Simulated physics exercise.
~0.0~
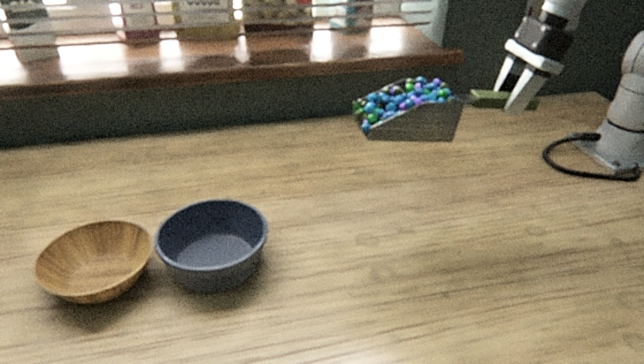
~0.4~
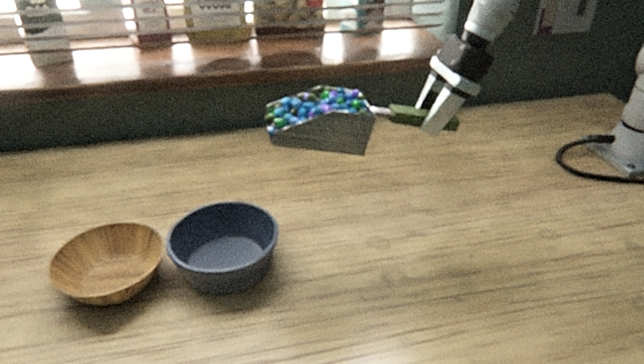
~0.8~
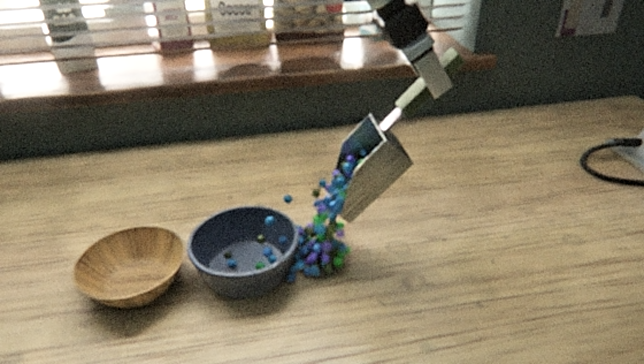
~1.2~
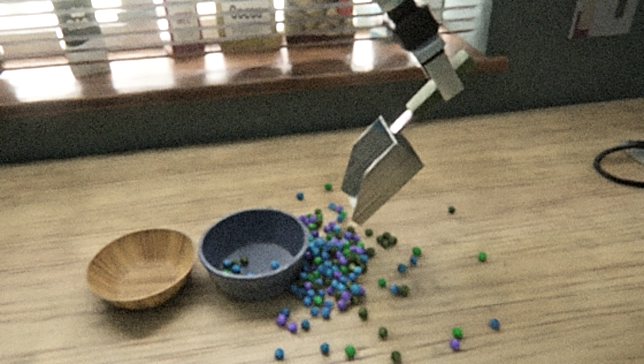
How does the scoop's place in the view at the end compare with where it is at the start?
At the end the scoop is a little further left and lower in the view than at the start, hanging close to the right of the dark blue bowl.
